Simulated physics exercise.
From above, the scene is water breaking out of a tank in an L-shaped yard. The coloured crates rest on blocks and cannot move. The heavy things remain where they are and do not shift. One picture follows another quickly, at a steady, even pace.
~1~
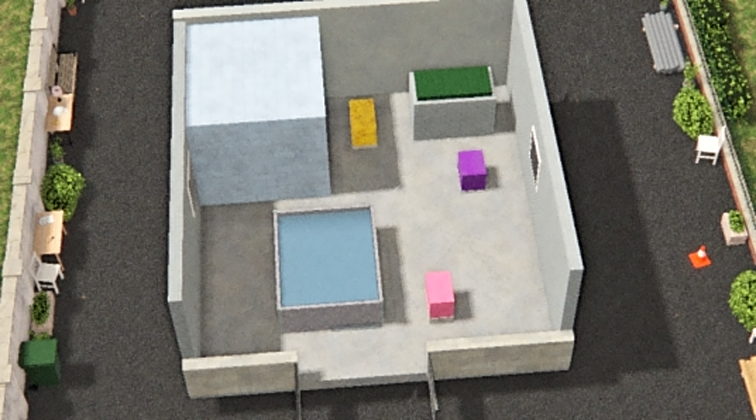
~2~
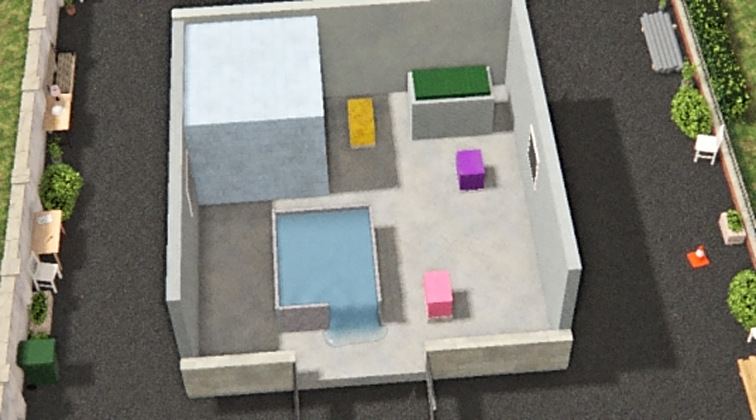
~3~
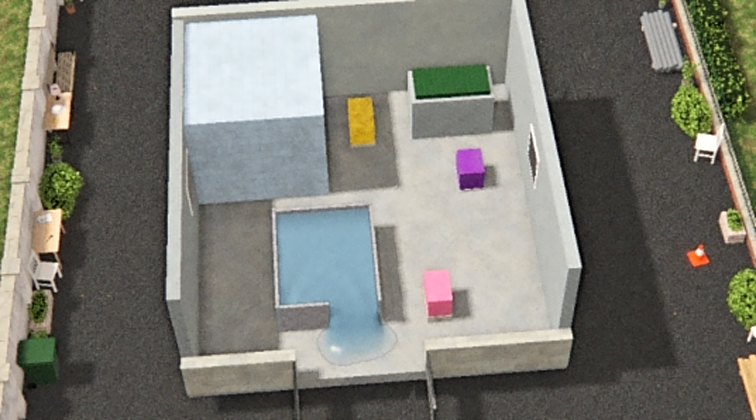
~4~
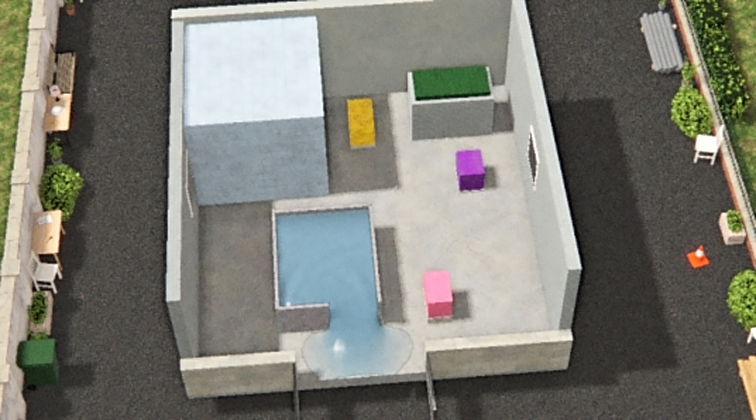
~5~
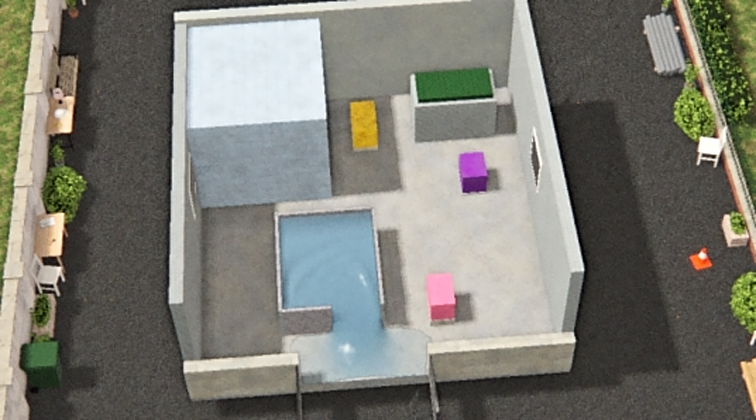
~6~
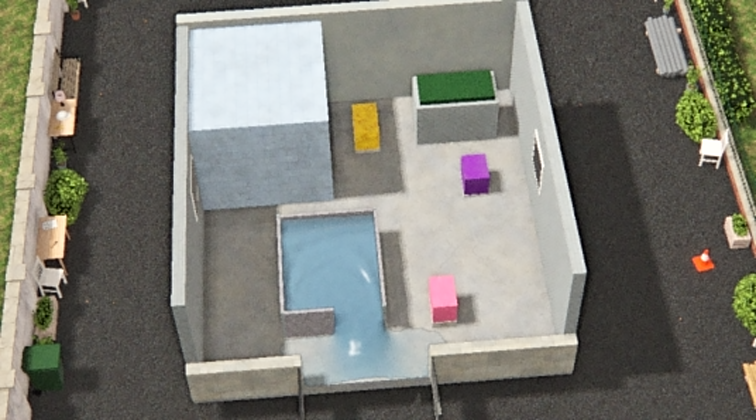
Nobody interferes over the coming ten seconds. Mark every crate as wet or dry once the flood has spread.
Yellow crate: Dry, purple crate: Dry, pink crate: Dry.
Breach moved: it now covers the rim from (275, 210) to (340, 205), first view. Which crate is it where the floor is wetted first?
The crate marked yellow.
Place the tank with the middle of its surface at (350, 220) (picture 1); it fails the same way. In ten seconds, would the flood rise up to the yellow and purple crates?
Result - yellow crate stays clear, purple crate gets flooded.
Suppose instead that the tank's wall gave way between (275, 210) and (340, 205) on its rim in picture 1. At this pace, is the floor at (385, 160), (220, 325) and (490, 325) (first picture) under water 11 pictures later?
In order: Swamped, swamped, spared.
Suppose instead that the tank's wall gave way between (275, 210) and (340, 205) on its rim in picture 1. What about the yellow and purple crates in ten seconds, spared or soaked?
First the yellow crate: It gets reached; then the purple crate: It gets reached.
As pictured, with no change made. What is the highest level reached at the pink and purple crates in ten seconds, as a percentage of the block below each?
Respectively 10 % and 30 %.
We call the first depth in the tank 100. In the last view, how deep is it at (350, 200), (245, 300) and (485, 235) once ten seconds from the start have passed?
Respectively 0, 0 and 2 per cent.
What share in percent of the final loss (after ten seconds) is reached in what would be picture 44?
Result, approximate: 85 per cent.
A moment on, water covers 10 % of the floor; the yellow crate not reached, the purple crate not reached, the pink crate water round its plinth.
Next, water covers 10 % of the floor; the yellow crate not reached, the purple crate not reached, the pink crate water round its plinth.
Then, water covers 15 % of the floor; the yellow crate not reached, the purple crate not reached, the pink crate water round its plinth.
Later, water covers 20 % of the floor; the yellow crate not reached, the purple crate not reached, the pink crate water round its plinth.
In the end, water covers 20 % of the floor; the yellow crate stayed above the water, the purple crate stayed above the water, the pink crate stayed above the water.
